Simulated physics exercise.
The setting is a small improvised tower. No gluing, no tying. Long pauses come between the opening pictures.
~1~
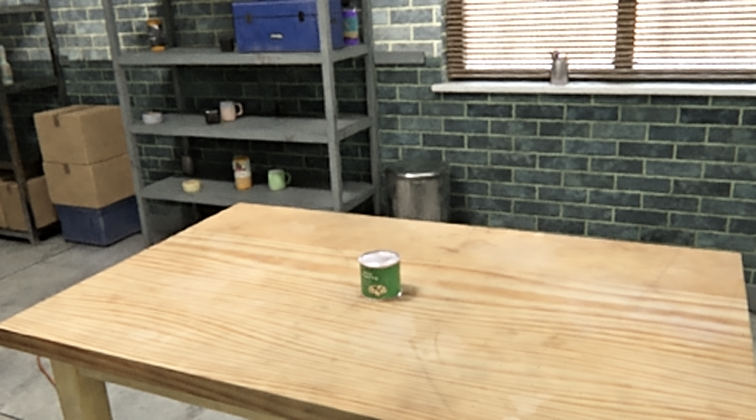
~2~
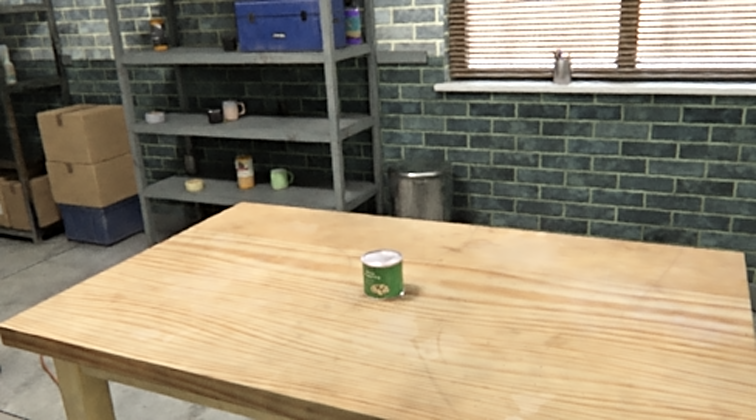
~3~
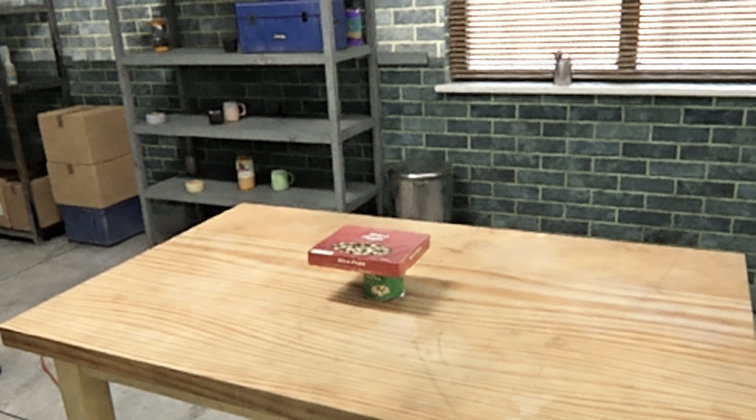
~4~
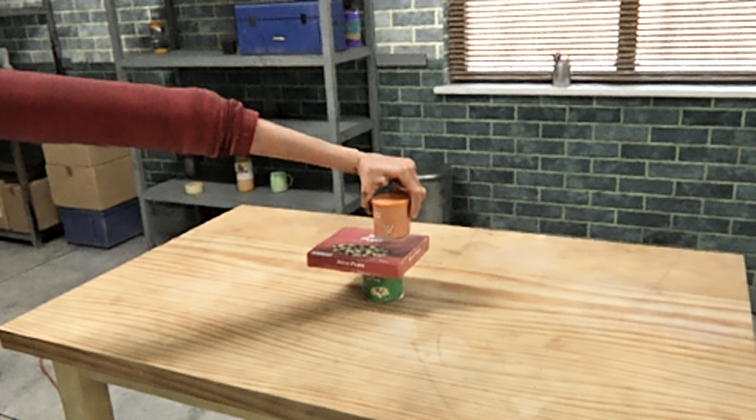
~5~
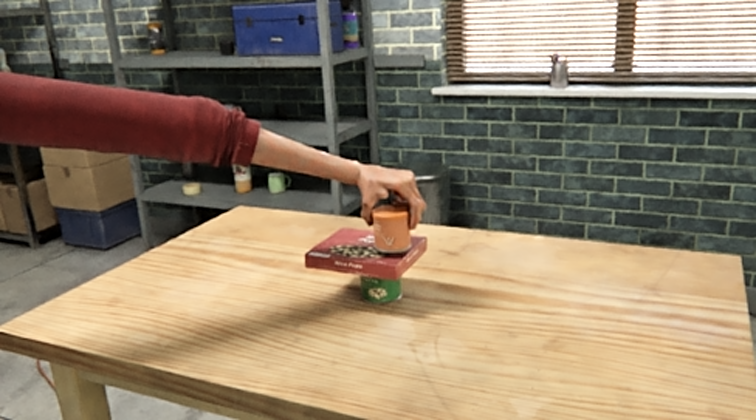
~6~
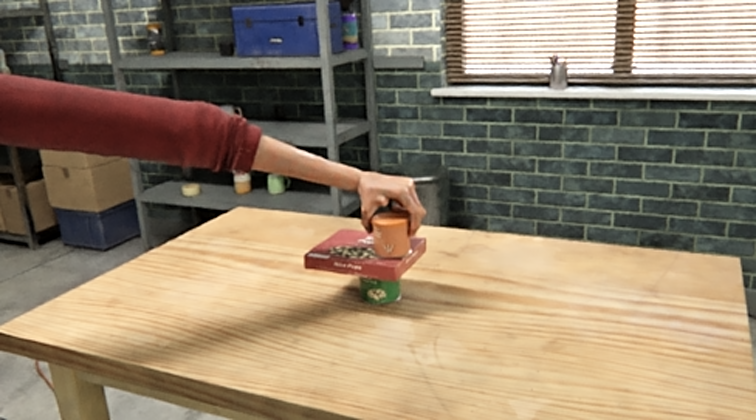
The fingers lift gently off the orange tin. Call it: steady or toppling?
Steady.
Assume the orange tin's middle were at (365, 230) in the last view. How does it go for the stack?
What happens next is that it remains standing.
Then, 0.80 s after the last picture, nothing has stirred.
Then, 1.70 s after the last picture, orange tin resting near (392, 236).
At rest, all 3 in place. Seen from the same camera at the end, orange tin near (392, 236). The stack stays up.
